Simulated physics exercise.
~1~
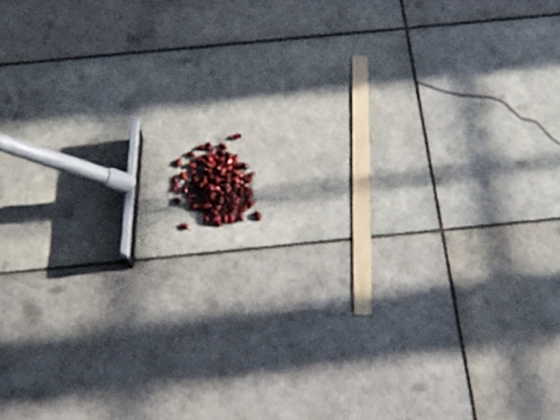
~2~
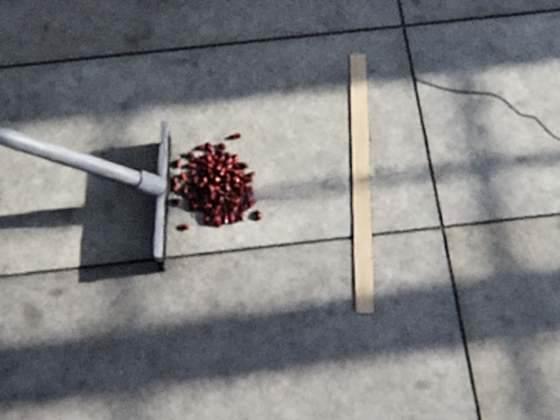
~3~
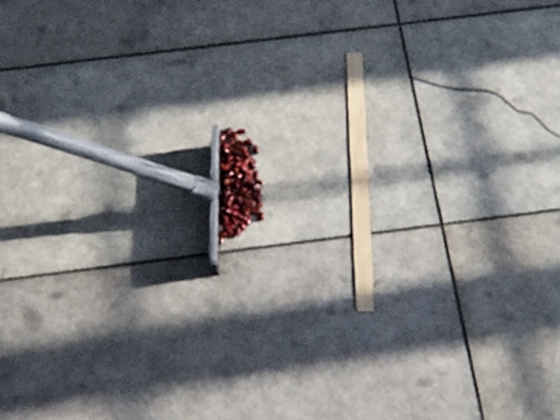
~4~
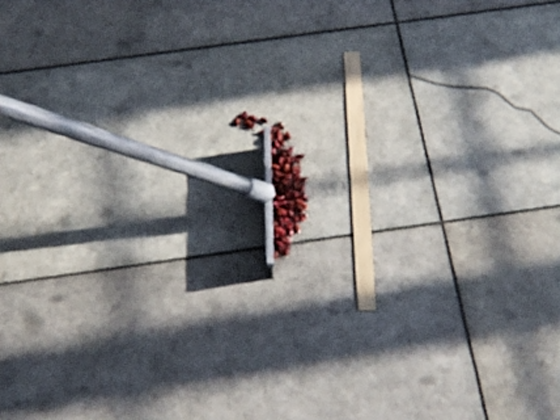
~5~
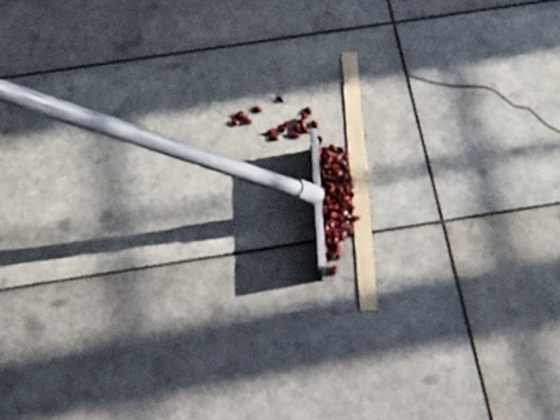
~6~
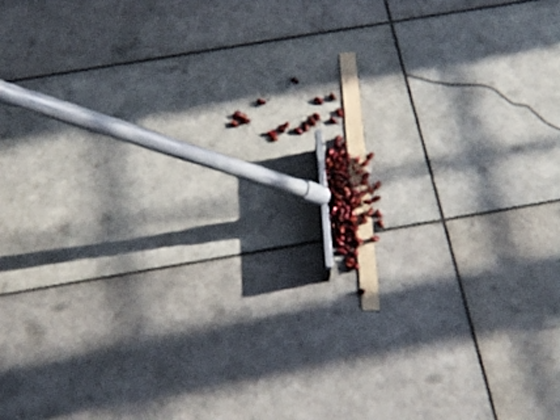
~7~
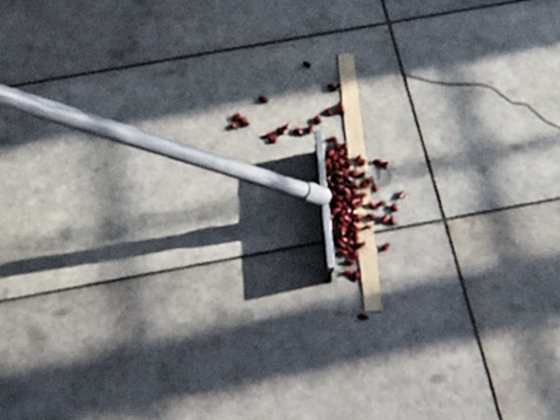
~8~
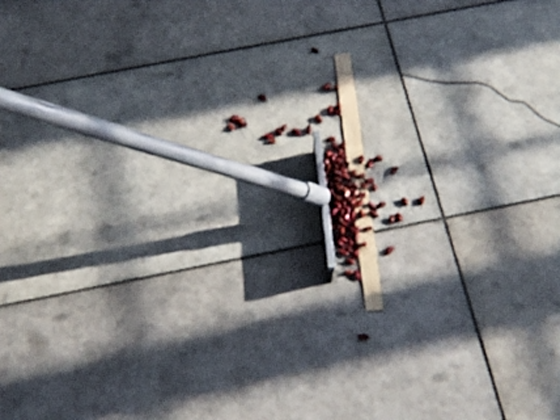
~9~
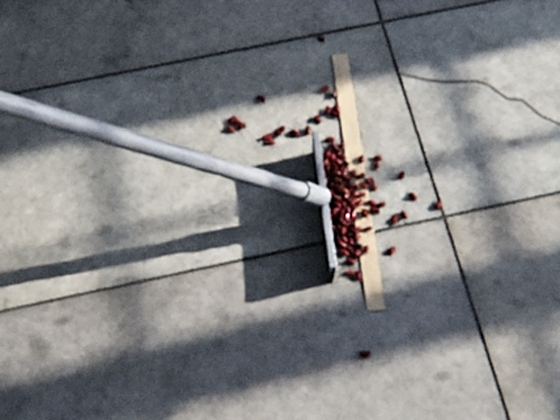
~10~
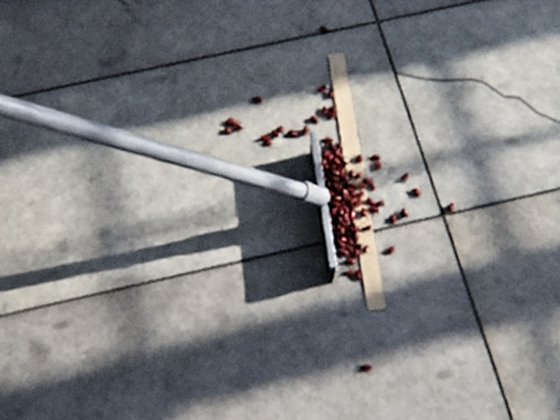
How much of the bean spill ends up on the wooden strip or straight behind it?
A medium share of the beans ends up on the strip or straight behind it. Most of them lie elsewhere, many still packed between the blade and the strip.
On a sunlit grey concrete floor crossed by shadows and dark joints, a squeegee on a pale pole stands left of a small heap of dark red beans. The blade slides right, meets the heap and presses it into a narrow band, heading for a light wooden strip fixed across the path. On the way, some beans slip around the blade's upper end and are left behind. Near the strip the blade stops, and a few beans spill over and scatter beyond it. Most end packed between blade and strip or strewn around, with some on or past the wood.
